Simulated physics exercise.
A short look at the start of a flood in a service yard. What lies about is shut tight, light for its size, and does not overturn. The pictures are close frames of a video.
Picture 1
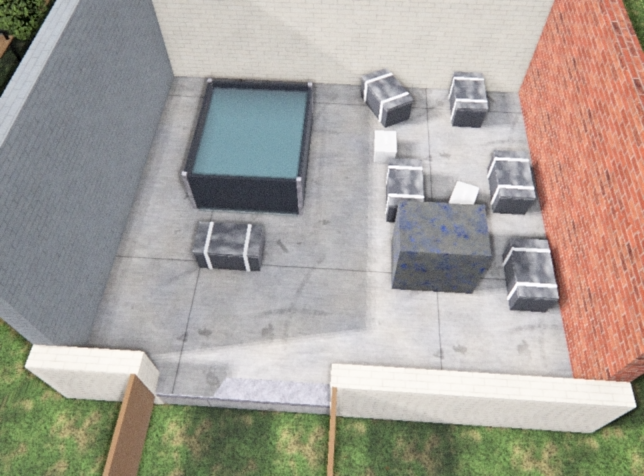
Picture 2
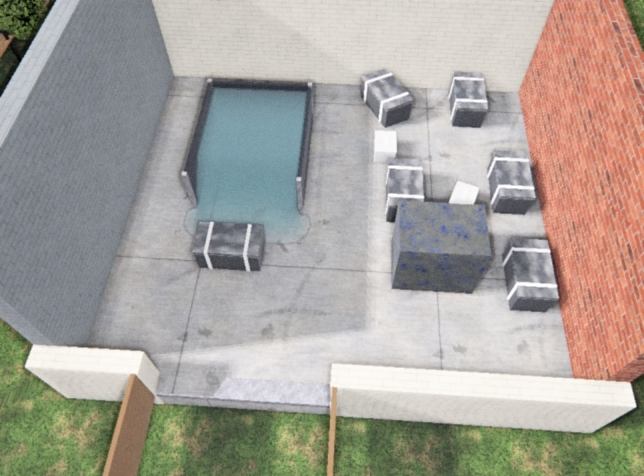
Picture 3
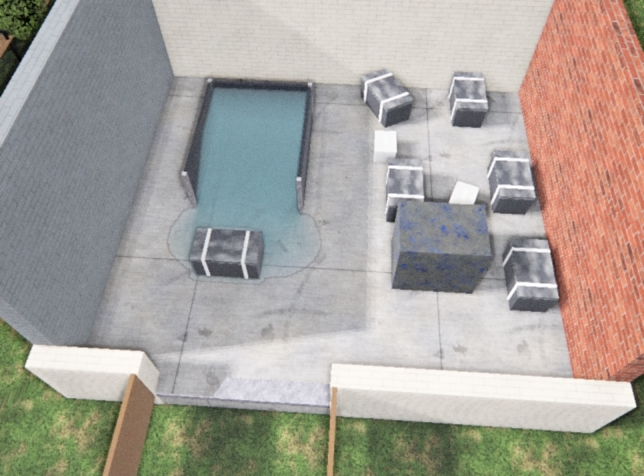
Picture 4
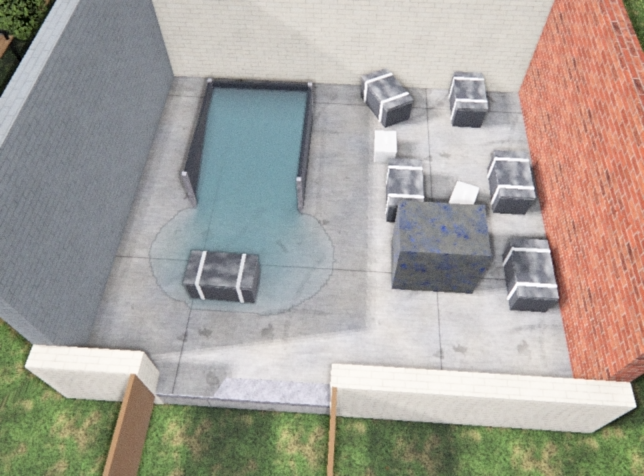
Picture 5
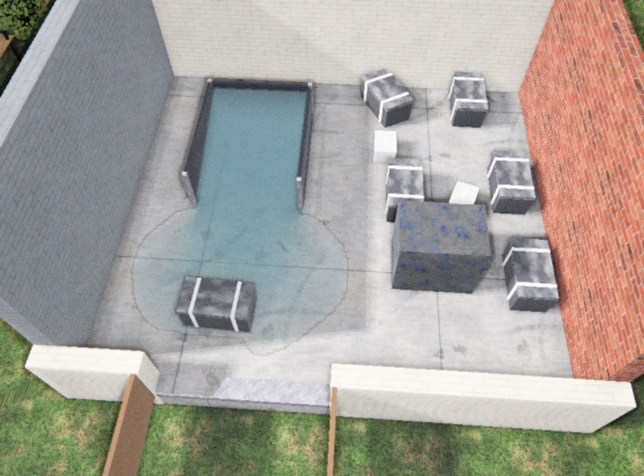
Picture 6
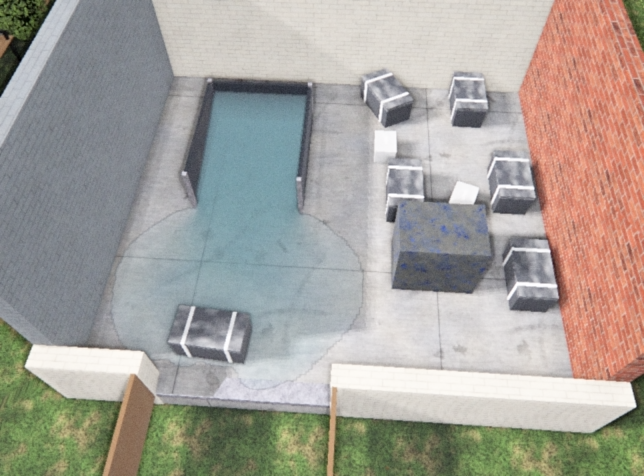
We see a walled yard with a tank of water whose near side opens, letting water spread across the concrete and push one strapped dark trunk toward the low front wall, while the other trunks and blocks stay still.
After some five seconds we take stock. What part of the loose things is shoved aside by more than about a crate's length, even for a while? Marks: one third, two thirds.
It is not even a third.
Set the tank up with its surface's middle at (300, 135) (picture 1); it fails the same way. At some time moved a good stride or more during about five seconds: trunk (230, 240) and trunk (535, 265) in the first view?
One after the other: Pushed that far, yes.
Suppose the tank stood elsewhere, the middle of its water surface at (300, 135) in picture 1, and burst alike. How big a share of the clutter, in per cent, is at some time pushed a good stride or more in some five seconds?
Close to 20 %.
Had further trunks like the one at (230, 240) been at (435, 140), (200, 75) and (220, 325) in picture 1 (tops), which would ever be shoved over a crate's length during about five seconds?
In that order: Less than that, less than that, moved that far.
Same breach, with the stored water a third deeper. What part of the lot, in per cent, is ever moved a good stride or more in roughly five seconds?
About 20 per cent.
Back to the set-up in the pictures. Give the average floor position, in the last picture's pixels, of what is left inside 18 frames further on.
Close to (444, 174).
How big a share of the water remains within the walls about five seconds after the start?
About 48 per cent.
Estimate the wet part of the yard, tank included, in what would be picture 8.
Near 35 in a hundred.
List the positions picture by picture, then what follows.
A trunk at (228, 238), on the bottom; a trunk at (406, 182), on the bottom; 0 of 8 have shifted, in the first frame.
A trunk at (228, 238) rests on the ground; a trunk at (406, 182) rests on the ground; 0 of 8 have shifted, in the second frame.
A trunk at (226, 245) rests on the ground, close to its start; a trunk at (406, 182) rests on the ground; 1 of 8 have shifted, in the third frame.
A trunk at (221, 269) rests on the ground, a stride from its start; a trunk at (406, 182), on the bottom; 1 of 8 have shifted, in the fourth frame.
A trunk at (215, 297) rests on the ground, a stride from its start; a trunk at (406, 182) rests on the ground; 1 of 8 have shifted, in the fifth frame.
A trunk at (209, 328), on the bottom, a stride from its start; a trunk at (406, 182), on the bottom; 1 of 8 have shifted, in the sixth frame.
A moment on, 1 of 8 are well off their spots; 0 afloat.
Next, 1 of 8 are well off their spots; 0 afloat.
Later, 1 of 8 are well off their spots; 0 afloat.
In the end, 1 of 8 are well off their spots, and 1 have been at some point; 0 afloat.
